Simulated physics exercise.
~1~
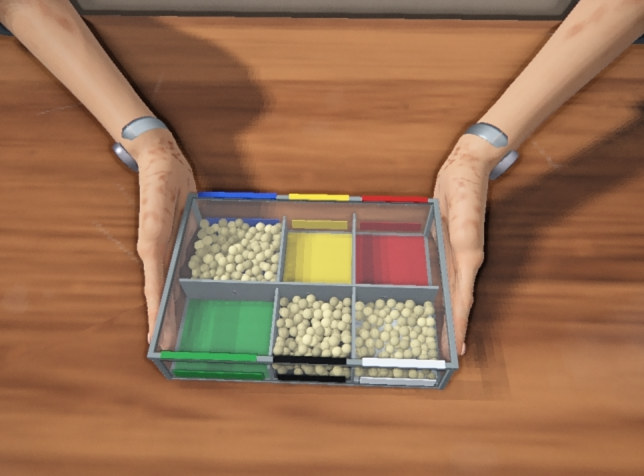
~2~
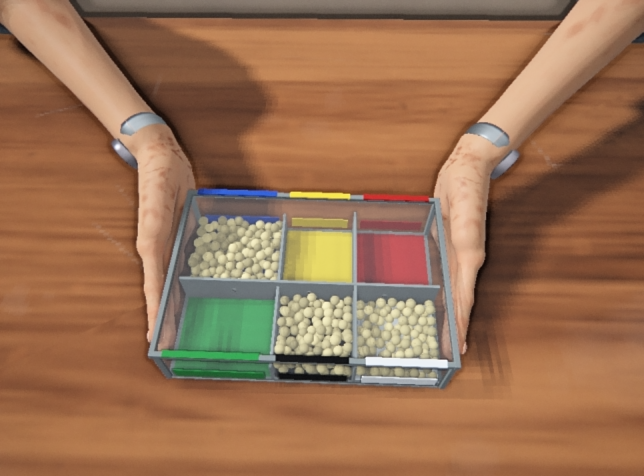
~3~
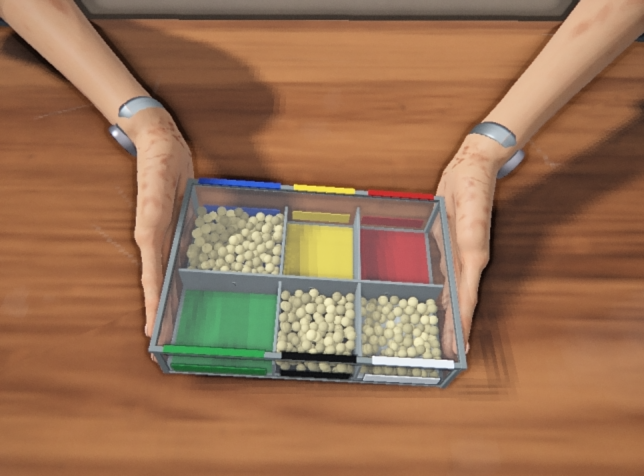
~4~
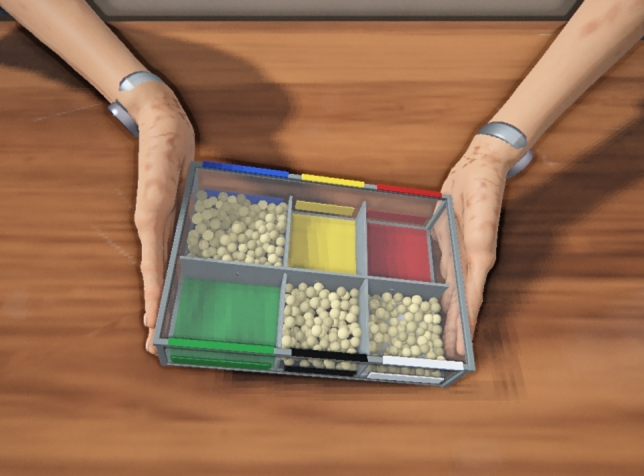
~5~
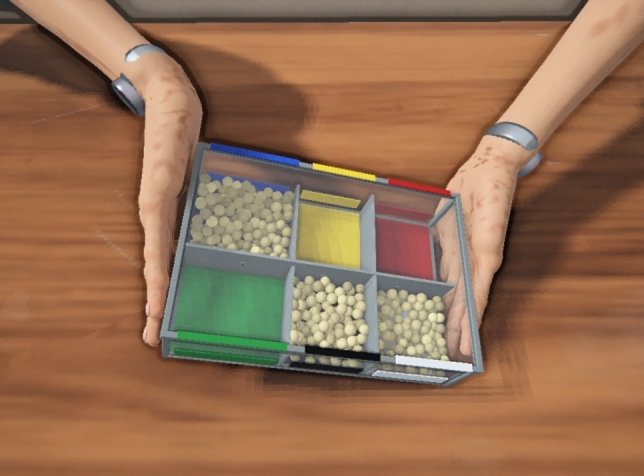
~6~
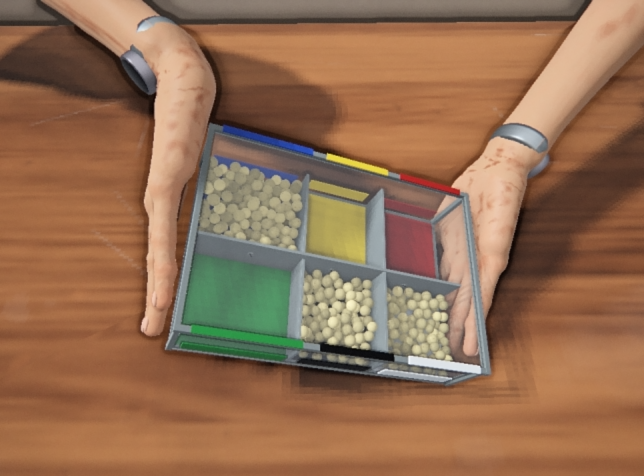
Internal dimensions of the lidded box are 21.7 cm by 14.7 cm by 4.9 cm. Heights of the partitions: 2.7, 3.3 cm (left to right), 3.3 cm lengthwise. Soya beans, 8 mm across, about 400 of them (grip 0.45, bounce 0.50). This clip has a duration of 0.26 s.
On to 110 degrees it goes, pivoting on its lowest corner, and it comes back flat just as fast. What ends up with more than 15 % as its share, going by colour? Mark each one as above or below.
Marked: Red compartment above; blue compartment below; green compartment below; yellow compartment below; white compartment above; black compartment above.
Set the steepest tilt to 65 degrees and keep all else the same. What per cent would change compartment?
Result: Some 20 %.
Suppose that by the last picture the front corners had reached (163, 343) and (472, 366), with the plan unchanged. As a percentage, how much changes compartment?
That gives some 55 per cent.
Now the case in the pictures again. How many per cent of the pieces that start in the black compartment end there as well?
60 %.
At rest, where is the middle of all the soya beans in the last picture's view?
My guess is close to (399, 324).
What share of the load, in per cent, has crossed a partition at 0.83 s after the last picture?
50 %.
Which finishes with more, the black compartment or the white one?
Go with white, that one ends with more.
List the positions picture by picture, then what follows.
The first frame shows box tilt 0 degrees, front corners at (155, 353) and (452, 364); blue 45 %, white 25 %, black 25 %.
The second frame shows box tilt 1 degrees, front corners at (155, 352) and (454, 363).
The third frame shows box tilt 5 degrees, front corners at (156, 347) and (460, 364), lowest corner right front.
The fourth frame shows box tilt 12 degrees, front corners at (160, 340) and (468, 365), lowest corner right front.
The fifth frame shows box tilt 18 degrees, front corners at (168, 332) and (476, 367), lowest corner right front.
The sixth frame shows box tilt 24 degrees, front corners at (181, 326) and (484, 369), lowest corner right front; blue 45 %, white 25 %, black 25 %.
Then, 0.83 s after the last picture, tilt 109 degrees; red 10 %, blue 10 %, yellow 10 %, white 50 %, black 20 %.
Then, 1.38 s after the last picture, tilt 47 degrees; red 25 %, white 50 %, black 20 %.
Then, 1.98 s after the last picture, tilt 0 degrees; red 25 %, white 55 %, black 20 %.
In the end, red 25 %, blue 0 %, green 0 %, yellow 5 %, white 55 %, black 20 %.
